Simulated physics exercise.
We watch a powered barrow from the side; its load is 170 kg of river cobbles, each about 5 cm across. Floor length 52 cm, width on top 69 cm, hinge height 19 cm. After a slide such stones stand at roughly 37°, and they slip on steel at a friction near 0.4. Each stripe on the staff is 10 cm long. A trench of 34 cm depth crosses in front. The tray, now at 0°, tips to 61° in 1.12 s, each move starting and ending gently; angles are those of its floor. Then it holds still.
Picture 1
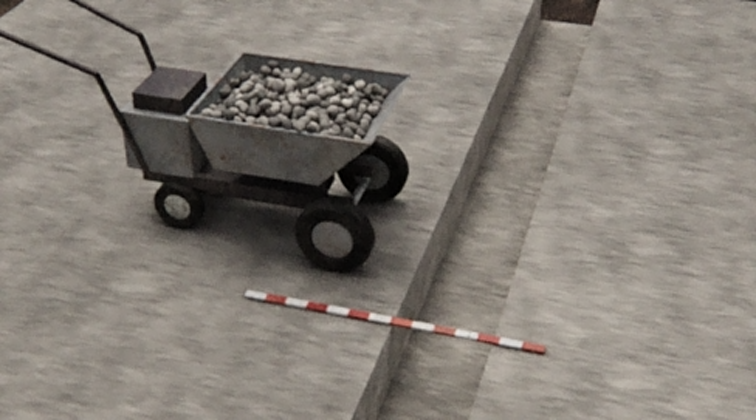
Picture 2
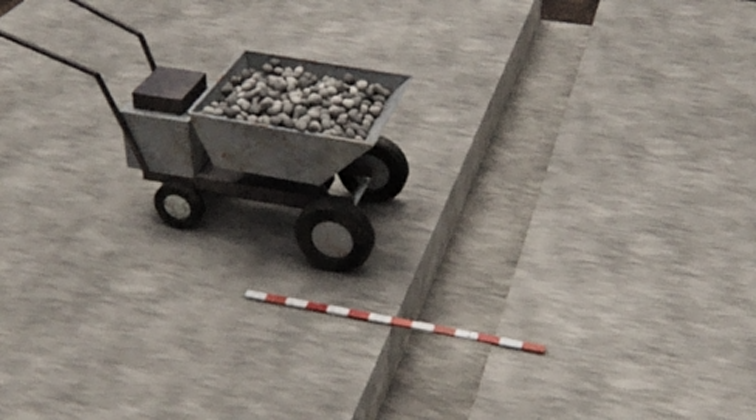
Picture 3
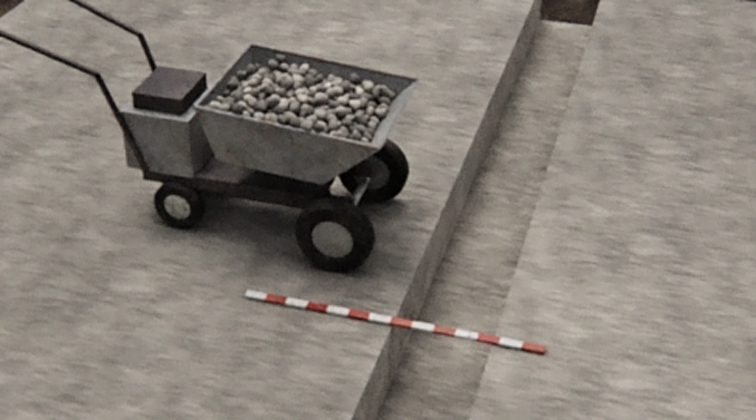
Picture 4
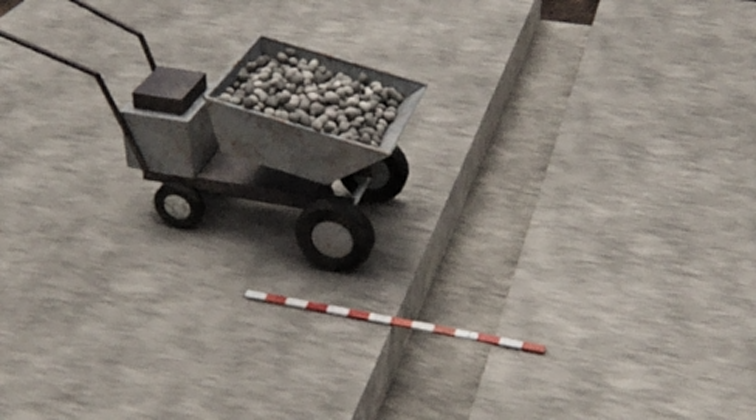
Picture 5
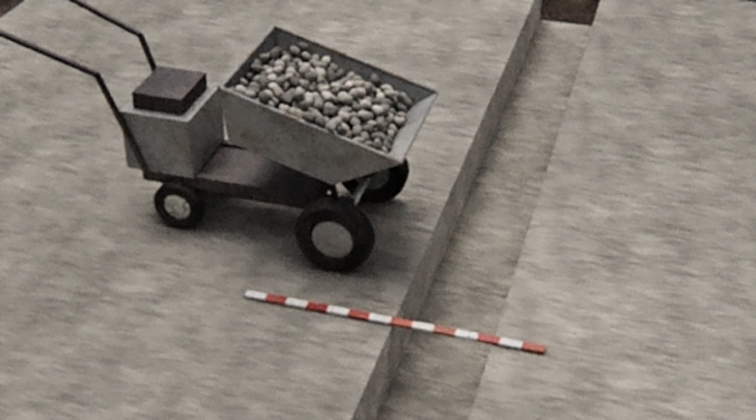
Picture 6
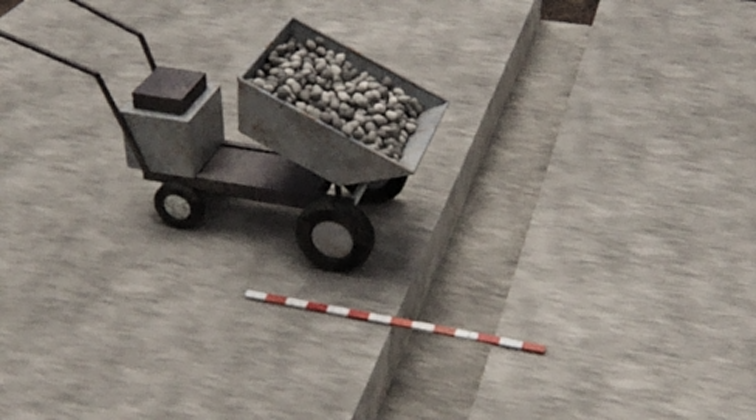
The clip shows a powered barrow loaded with rounded stones standing beside a trench, a red-and-white staff lying in front, as its grey tray gradually tilts toward the right, the rear end rising while the barrow stays still.
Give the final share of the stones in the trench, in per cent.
Roughly 71 per cent ends in the trench.
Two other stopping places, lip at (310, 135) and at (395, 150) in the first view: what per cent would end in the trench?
Near 95 per cent from the first place, 50 from the second.
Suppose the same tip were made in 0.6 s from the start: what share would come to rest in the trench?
In that case some 55 per cent.
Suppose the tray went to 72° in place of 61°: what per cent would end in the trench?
Then about 65 per cent.
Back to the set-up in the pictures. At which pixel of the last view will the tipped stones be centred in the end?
Their middle is at about (494, 293).
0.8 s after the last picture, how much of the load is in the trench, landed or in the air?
Some 20 per cent.
Then, 0.4 s after the last picture the floor is at 51°, 100 % in the tray; the foremost stones are at (454, 182).
Then, 0.8 s after the last picture the floor is at 61°, 73 % in the tray, 21 % in the trench, 6 % past the trench; the foremost stones are at (542, 280).
Then, 1.1 s after the last picture the floor is at 61°, 42 % in the tray, 33 % in the trench, 25 % past the trench; the foremost stones are at (644, 288).
Then, 3.0 s after the last picture the floor is at 61°, 2 % in the tray, 71 % in the trench, 26 % past the trench; the foremost stones are at (740, 318).
